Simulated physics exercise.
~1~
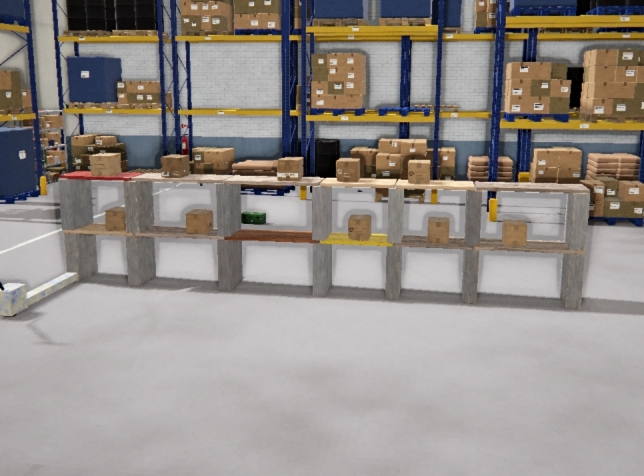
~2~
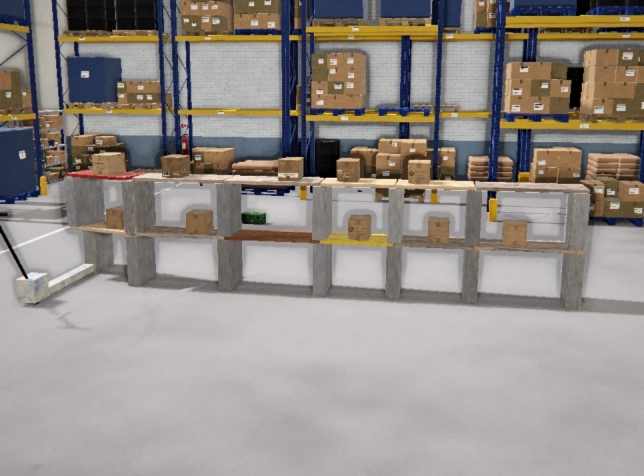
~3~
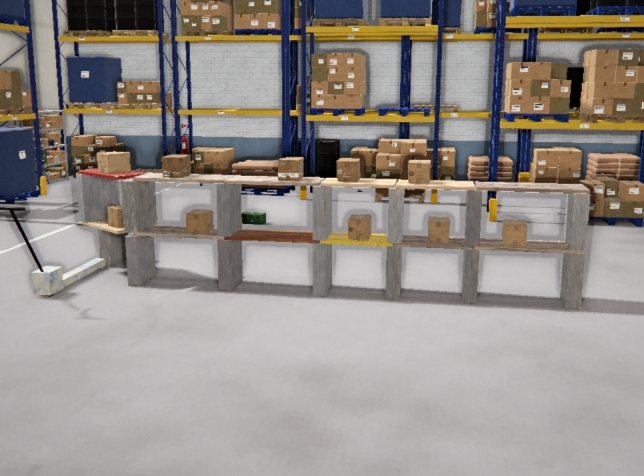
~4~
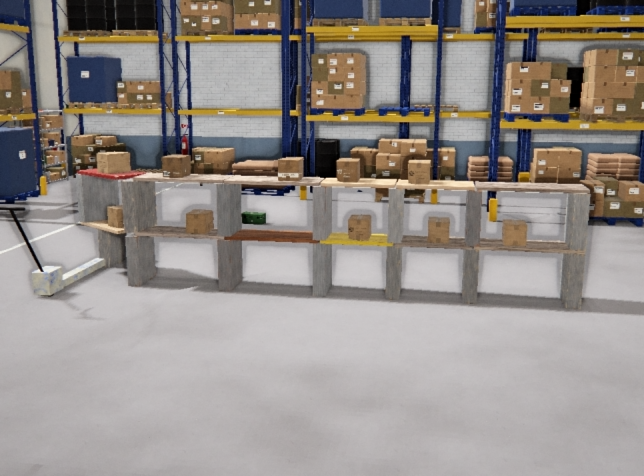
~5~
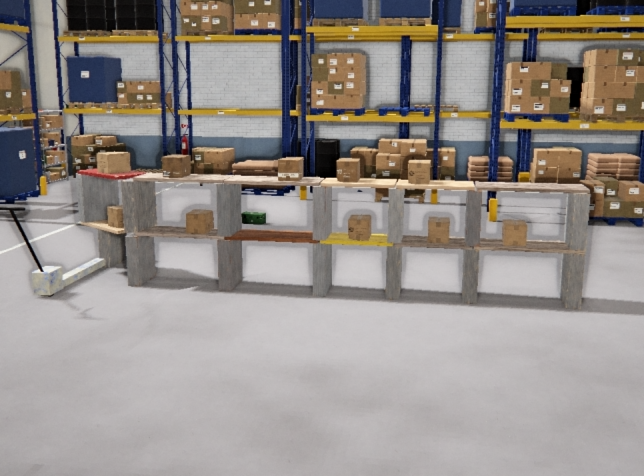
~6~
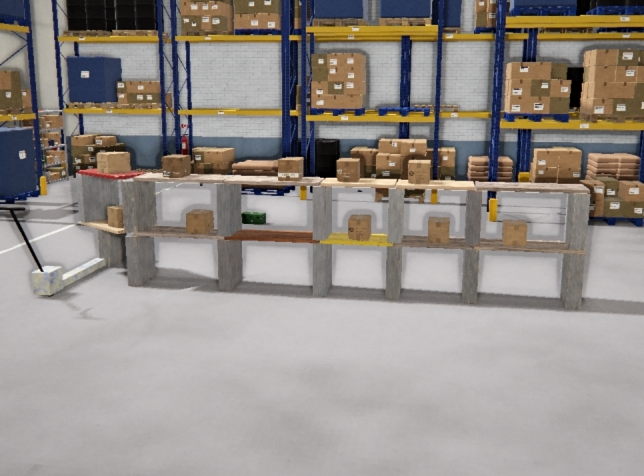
Pallet jack sliding in from the left and shifting the end upright of a makeshift two-tier shelf, which stays standing with its cartons.
